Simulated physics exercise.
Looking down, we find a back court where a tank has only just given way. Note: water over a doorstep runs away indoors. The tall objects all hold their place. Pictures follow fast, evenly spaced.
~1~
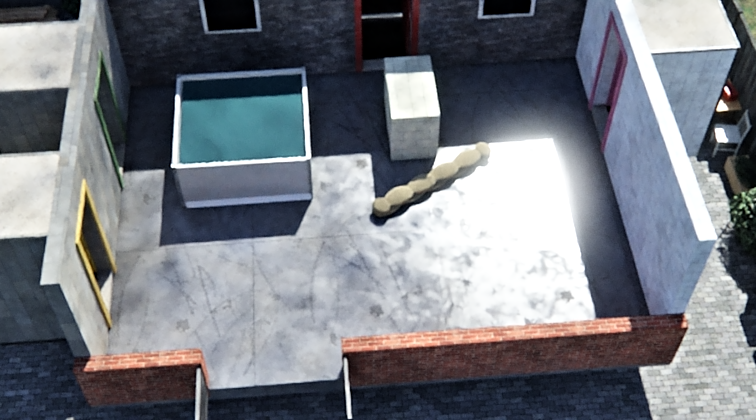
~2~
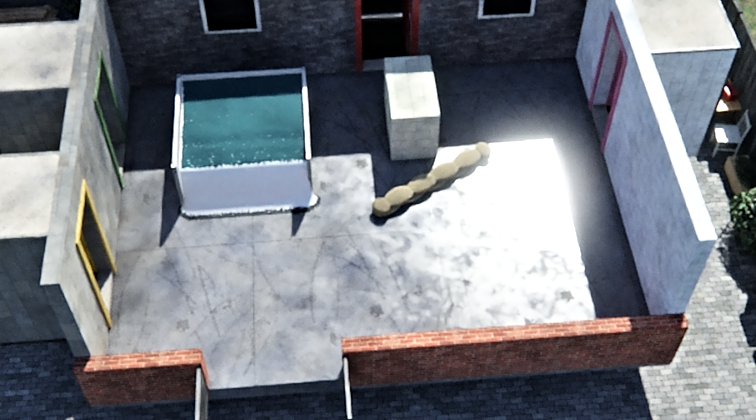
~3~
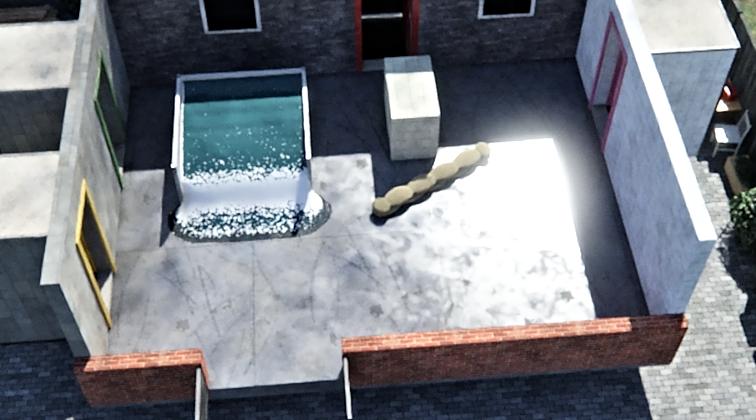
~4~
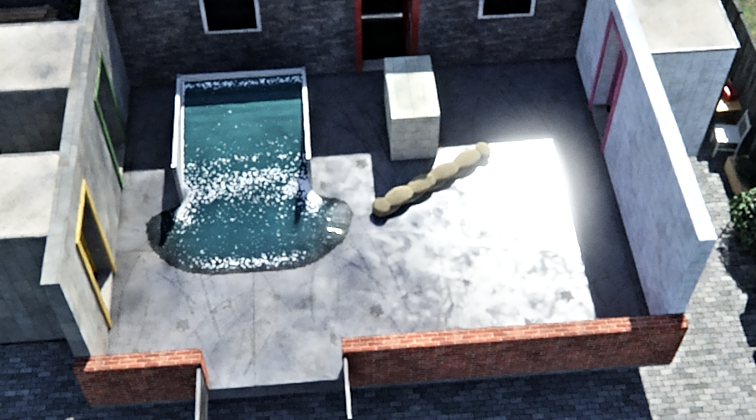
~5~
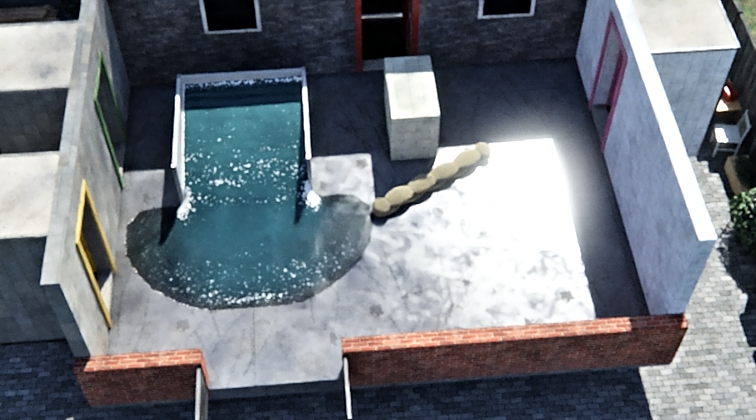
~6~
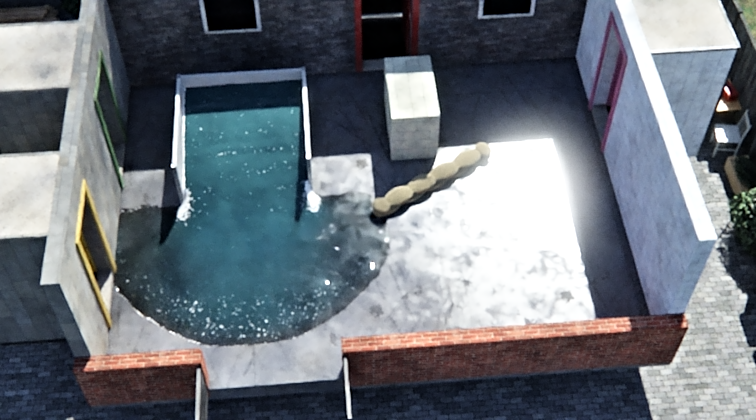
In a walled back court, the near side of a white tank gave way, and blue-green water poured out and spread in a widening rounded pool across the paving toward the low brick wall.
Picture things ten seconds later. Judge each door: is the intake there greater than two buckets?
My prediction: The yellow door gets too much water coming through; the green door doesn't get too much water coming through; the red door doesn't get too much water coming through; the pink door doesn't get too much water coming through.
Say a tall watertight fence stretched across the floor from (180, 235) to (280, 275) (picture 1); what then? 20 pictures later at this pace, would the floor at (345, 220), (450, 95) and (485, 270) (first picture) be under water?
Results in order: Swamped / bone-dry / swamped.
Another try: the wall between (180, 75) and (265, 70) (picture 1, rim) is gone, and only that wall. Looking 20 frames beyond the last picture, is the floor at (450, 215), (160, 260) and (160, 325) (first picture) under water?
Taken in turn they're unwetted, swamped and swamped.
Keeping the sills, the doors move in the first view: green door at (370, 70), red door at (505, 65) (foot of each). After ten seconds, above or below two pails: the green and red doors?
I'd say green falls short, while red falls short.
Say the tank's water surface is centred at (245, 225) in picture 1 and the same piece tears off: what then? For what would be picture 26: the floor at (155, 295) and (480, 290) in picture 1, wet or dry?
Point 1: Soaked through; point 2: Soaked through.
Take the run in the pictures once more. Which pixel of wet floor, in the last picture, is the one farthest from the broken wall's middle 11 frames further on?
I'd go with roughly (560, 347).
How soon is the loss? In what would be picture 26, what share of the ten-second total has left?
That comes to 60 per cent, as I work it out.
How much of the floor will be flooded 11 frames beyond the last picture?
35 %.
A moment on, water covers 35 % of the floor; the yellow door wet at the sill, nothing in, the green door not reached, the red door not reached, the pink door not reached.
Next, water covers 35 % of the floor; the yellow door under two buckets in, the green door not reached, the red door not reached, the pink door not reached.
Then, water covers 45 % of the floor; the yellow door over two buckets in, the green door not reached, the red door not reached, the pink door not reached.
Later, water covers 65 % of the floor; the yellow door far over two buckets in, the green door wet at the sill, nothing in, the red door not reached, the pink door wet at the sill, nothing in.
In the end, water covers 85 % of the floor; the yellow door far over two buckets in, the green door wet at the sill, nothing in, the red door wet at the sill, nothing in, the pink door wet at the sill, nothing in.
